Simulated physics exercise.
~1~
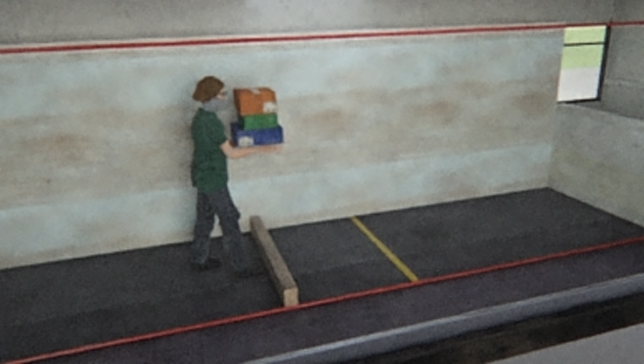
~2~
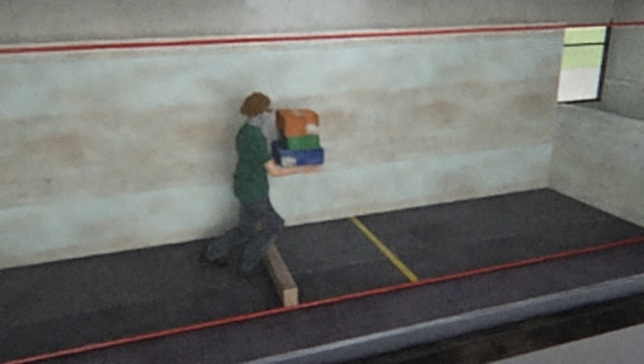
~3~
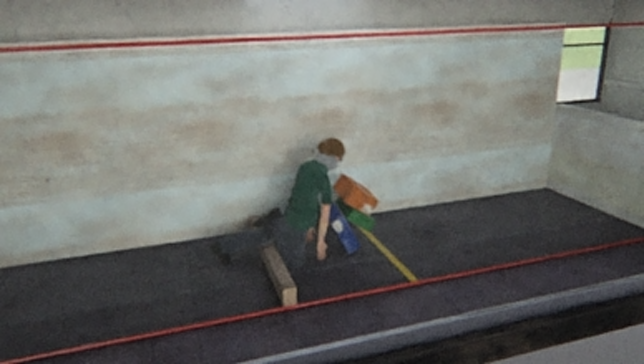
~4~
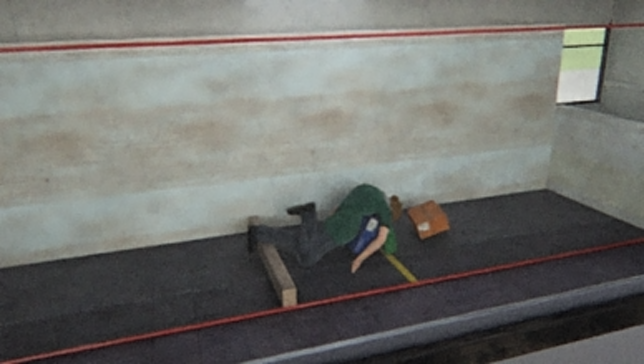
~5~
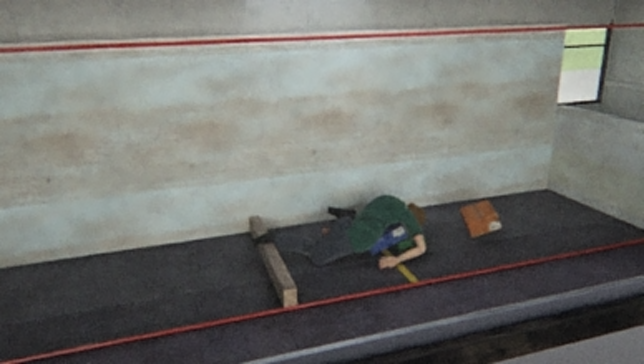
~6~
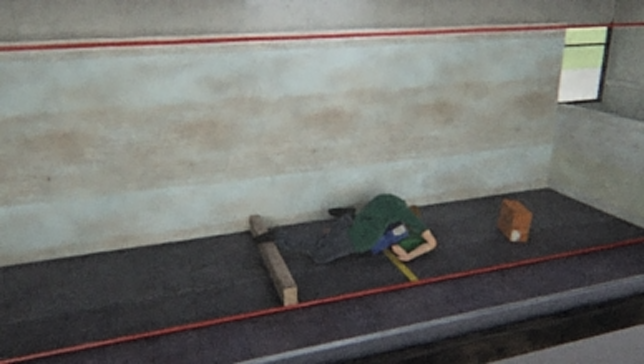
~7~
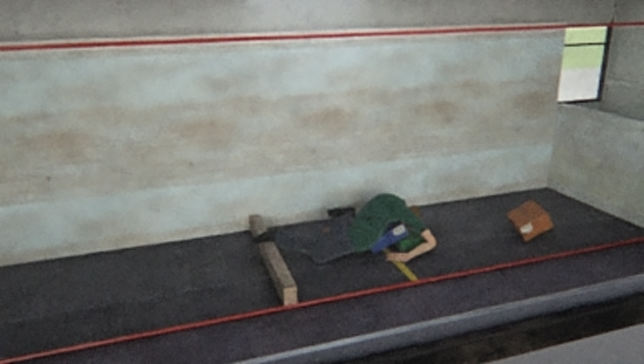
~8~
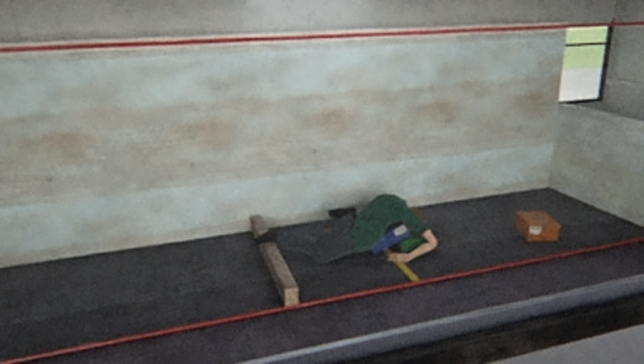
A person carrying stacked boxes trips over a low rail and collapses, sending the orange box tumbling right.
